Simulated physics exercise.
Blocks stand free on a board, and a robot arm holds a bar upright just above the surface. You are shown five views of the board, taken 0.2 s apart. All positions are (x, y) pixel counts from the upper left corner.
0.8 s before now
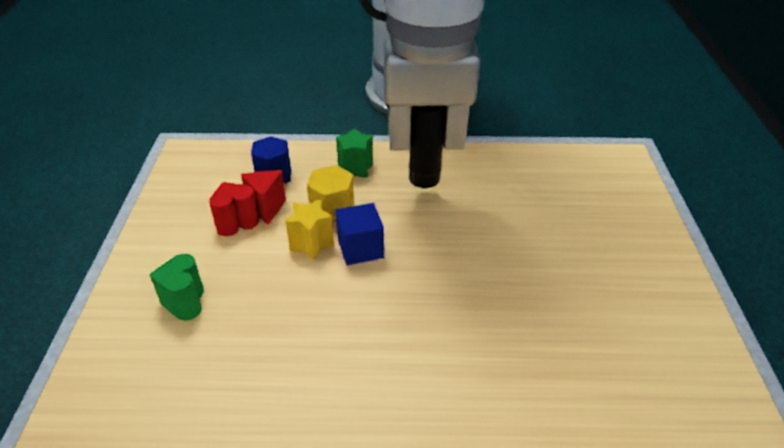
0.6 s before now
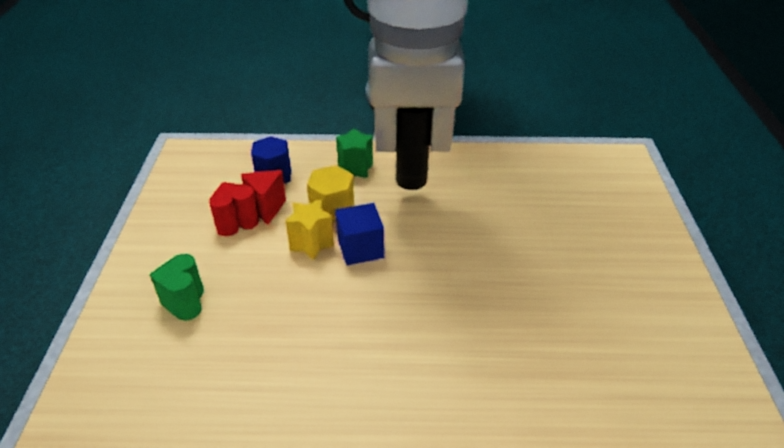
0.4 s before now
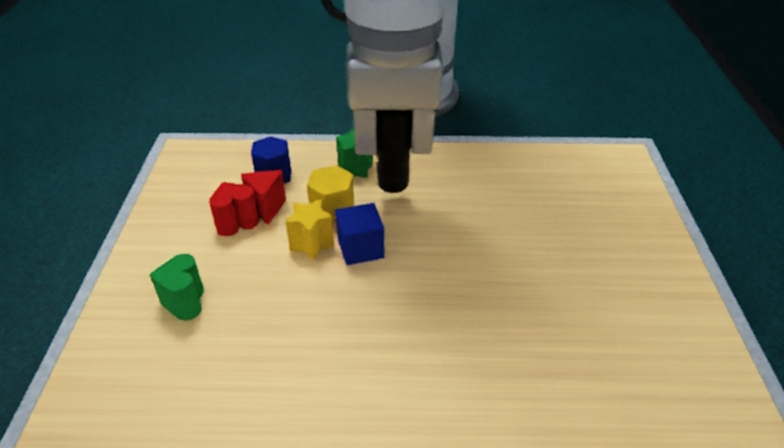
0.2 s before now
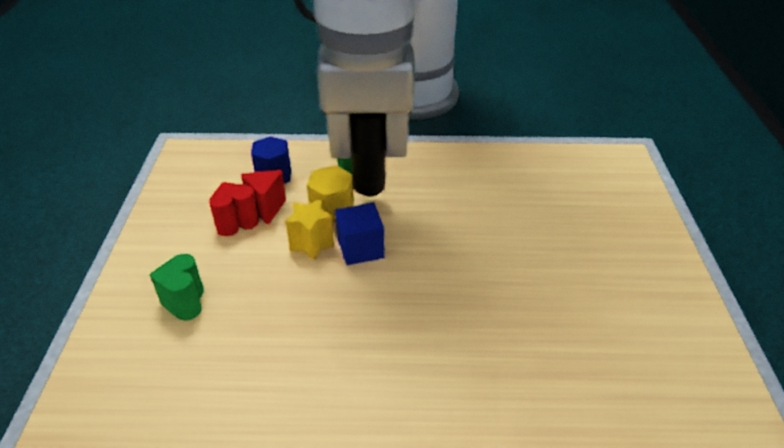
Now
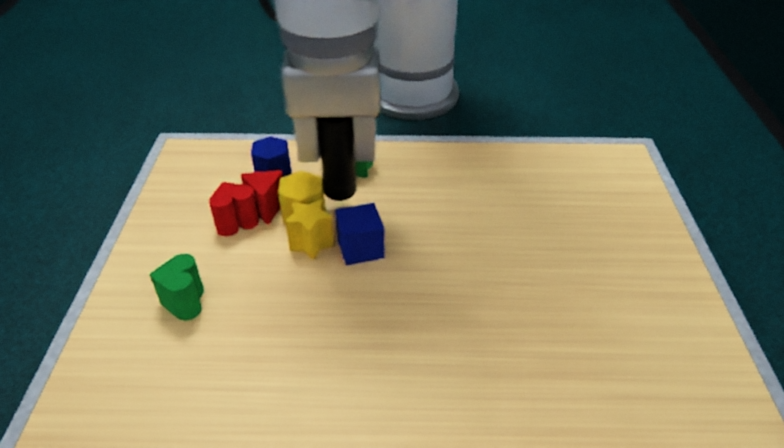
A robot arm holding a black upright bar slides left in steady steps above a pale wooden board with a grey edge, seen from a fixed, raised view in front. Red, yellow, blue and green blocks sit towards the left, with a green heart nearest the viewer. The bar passes in front of the green star, then pushes the yellow six-sided block slightly left, while the others stay still.
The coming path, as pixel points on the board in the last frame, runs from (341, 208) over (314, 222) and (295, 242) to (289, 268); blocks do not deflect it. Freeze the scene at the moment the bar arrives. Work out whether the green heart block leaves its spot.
The green heart block will stay where it stands.
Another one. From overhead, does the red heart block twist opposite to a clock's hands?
Going by the path, yes.
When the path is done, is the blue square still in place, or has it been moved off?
Stays where it is.
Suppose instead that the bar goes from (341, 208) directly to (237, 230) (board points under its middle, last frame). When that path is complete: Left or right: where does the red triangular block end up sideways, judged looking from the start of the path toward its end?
Heads right.
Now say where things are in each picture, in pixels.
Bar's lower end at (424, 180); green heart block at (175, 271); red heart block at (230, 193); red triangular block at (262, 179); yellow six-sided block at (330, 179); yellow star-shaped block at (308, 213); blue square at (359, 218), in the first frame.
Bar at (412, 182); blocks still, in the second frame.
Bar at (393, 184); blocks still, in the third frame.
Bar at (370, 187); blocks still, in the fourth frame.
Bar at (340, 192); green heart block at (175, 271); red heart block at (230, 193); red triangular block at (262, 179); yellow six-sided block at (301, 185); yellow star-shaped block at (308, 213); blue square at (359, 218), in the fifth frame.
On the path given first. One third of the way, bar at (312, 206); red heart block at (218, 195), turned 15° anticlockwise; red triangular block at (245, 176); yellow six-sided block at (270, 190), turned 25° clockwise; yellow star-shaped block at (307, 215).
Two thirds of the way, bar at (293, 226); red heart block at (214, 196), turned 20° anticlockwise; red triangular block at (243, 175); yellow six-sided block at (264, 192), turned 30° clockwise; yellow star-shaped block at (302, 234), turned 15° anticlockwise.
At the end, bar at (286, 251); green heart block still; red heart block at (214, 196), turned 20° anticlockwise; red triangular block at (243, 175); yellow six-sided block at (264, 192), turned 30° clockwise; yellow star-shaped block at (305, 256), turned 35° anticlockwise; blue square still.
